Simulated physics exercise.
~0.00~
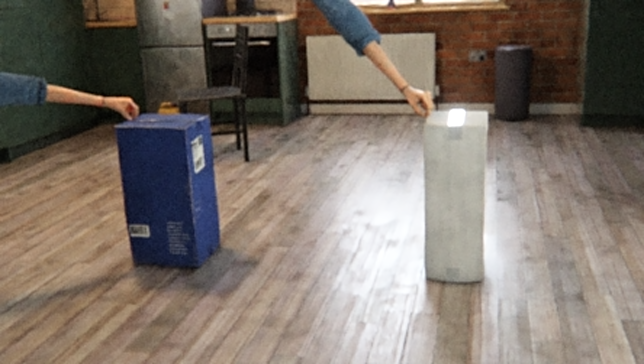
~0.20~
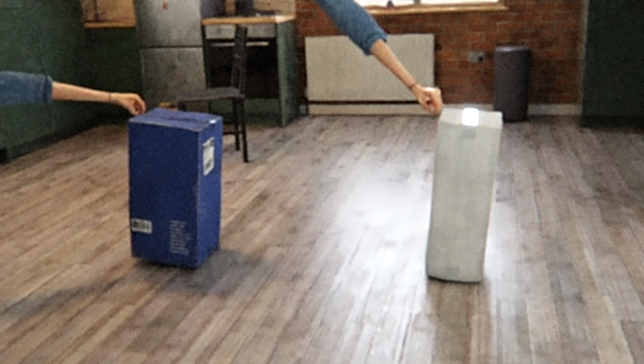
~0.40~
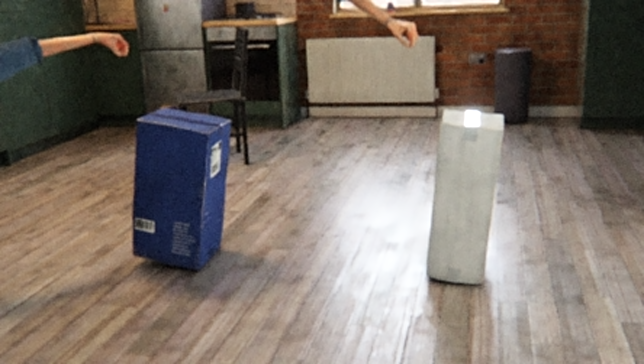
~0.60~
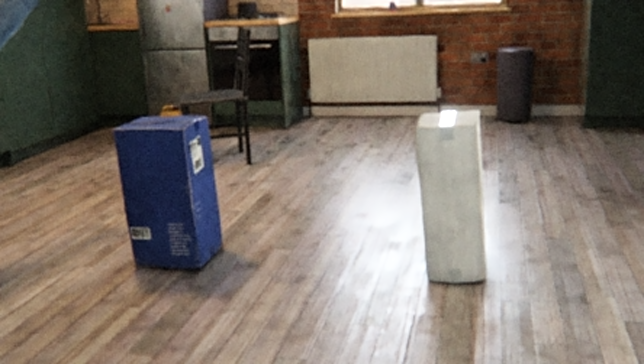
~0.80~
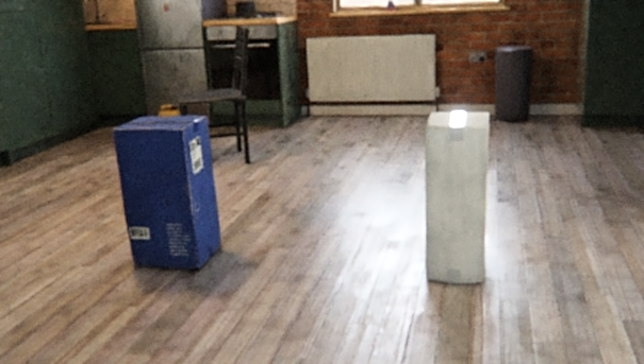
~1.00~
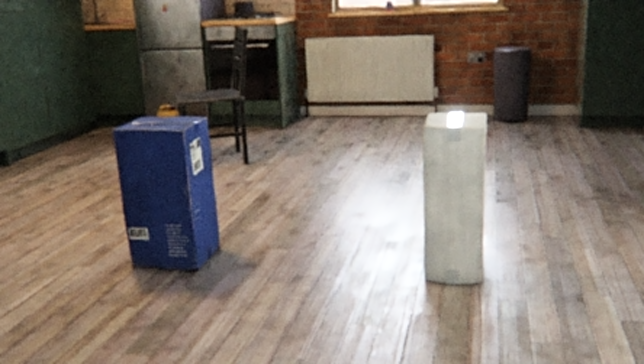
In a kitchen, two hands tip a blue parcel and white box, which rock back upright.
